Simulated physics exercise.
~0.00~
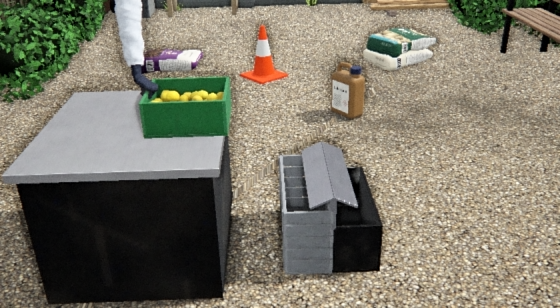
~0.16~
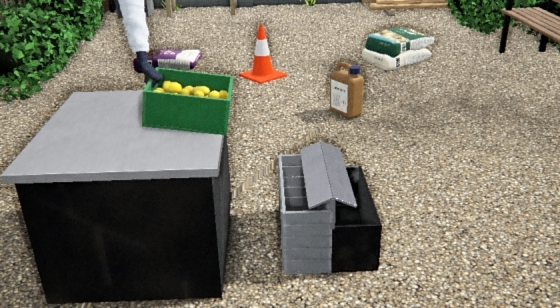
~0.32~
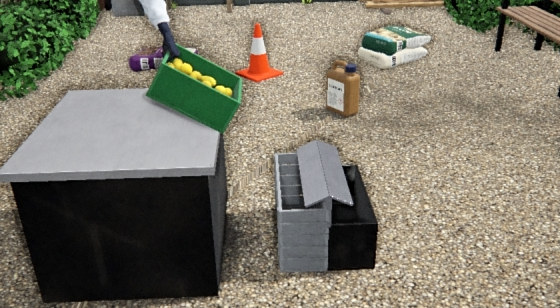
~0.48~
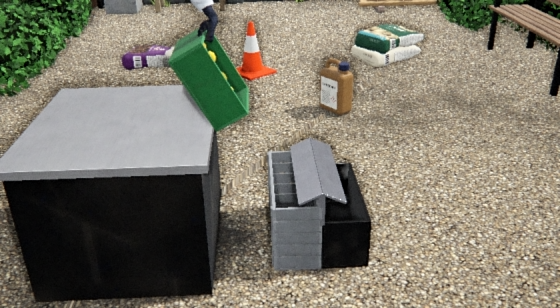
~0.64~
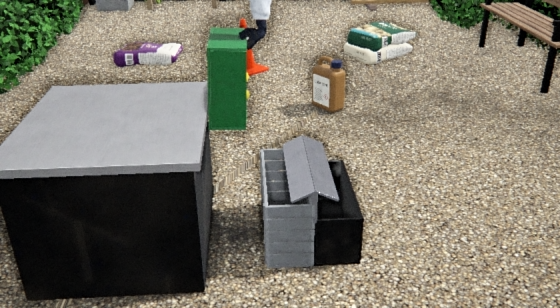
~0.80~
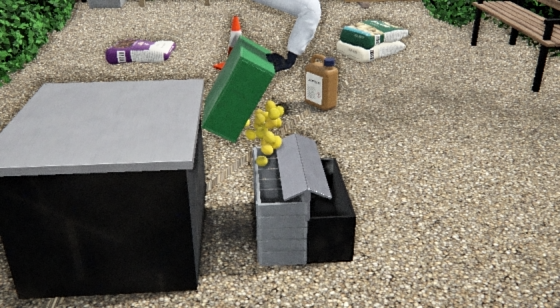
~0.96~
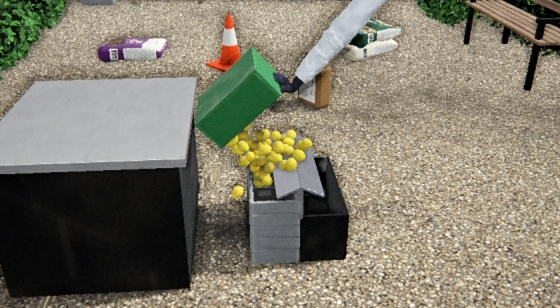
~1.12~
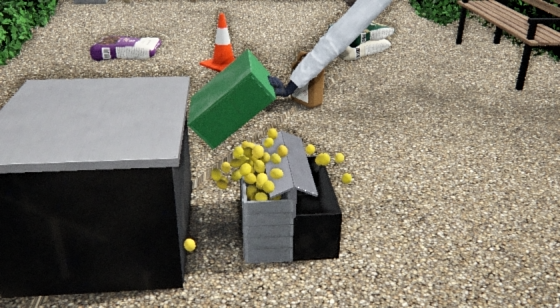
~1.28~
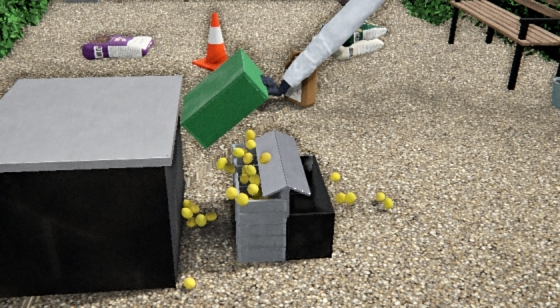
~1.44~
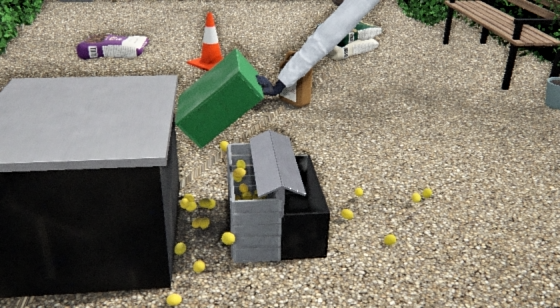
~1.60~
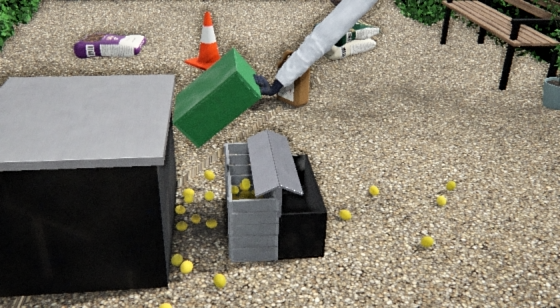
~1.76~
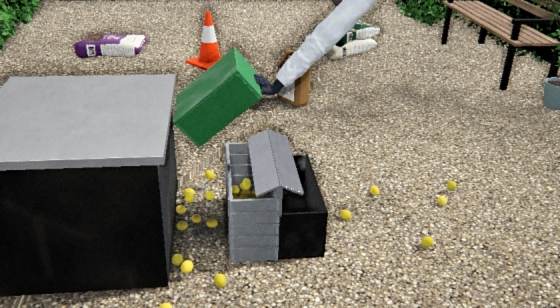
A green crate of yellow lemons, held by a gloved hand in a white sleeve, rests on a grey-topped black bench at the left of a gravel yard, seen from above. A grey tote and a black tub stand side by side to the right under a small roof-shaped splitter, with an orange cone behind. The crate lifts, tilts and swings right until it pours above the tote. Lemons heap over the splitter, many dropping into the tote while others bounce out. The crate stays tipped as strays settle, several beside the bench and a few beyond the tub.
